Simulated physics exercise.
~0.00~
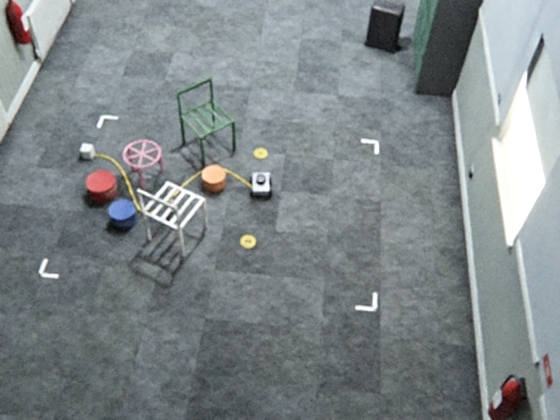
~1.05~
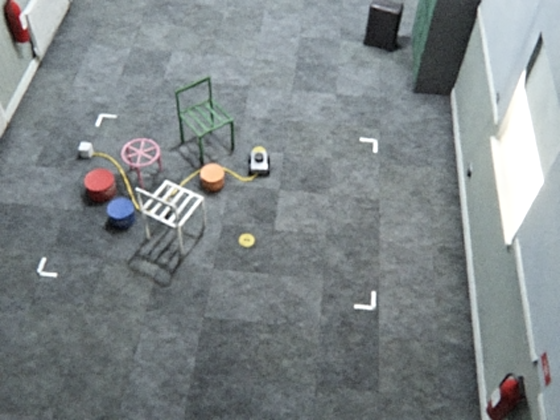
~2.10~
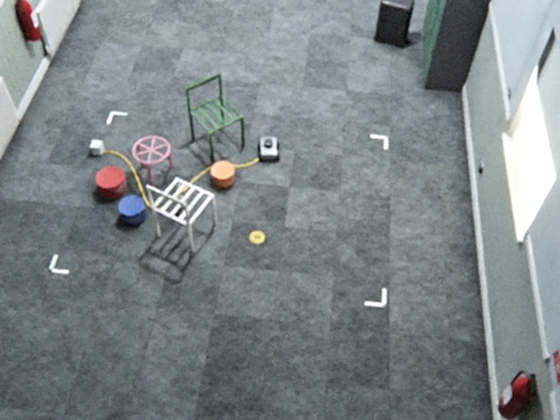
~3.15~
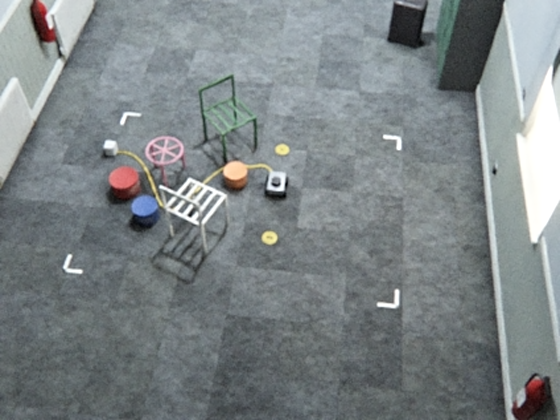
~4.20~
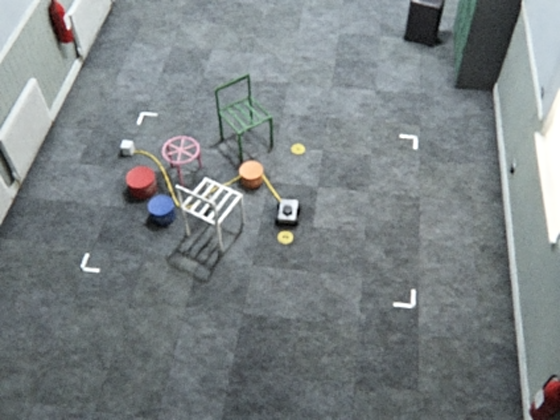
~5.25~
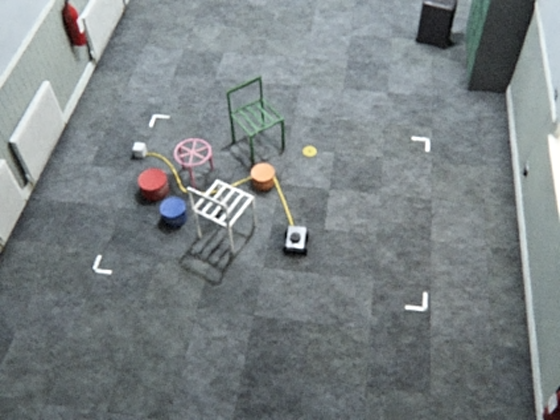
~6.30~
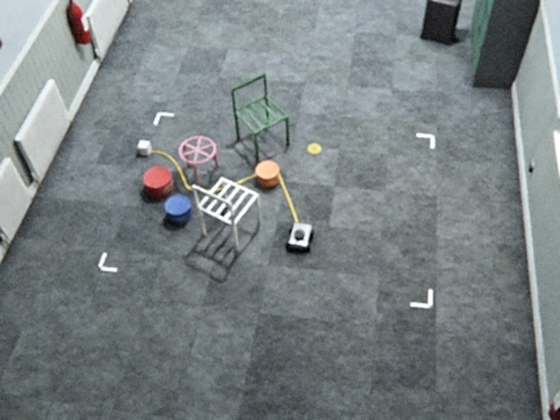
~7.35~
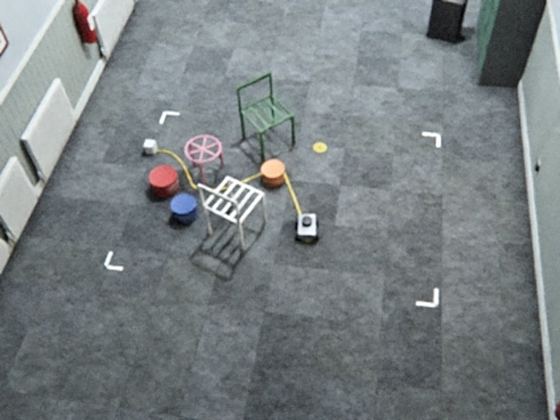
On a grey carpeted hallway floor, a small wheeled cart trailing a yellow cord moved up to a yellow mark, then back down past an orange bucket to a second one, shifting slightly there while the surrounding chairs, stool and bins stayed put.
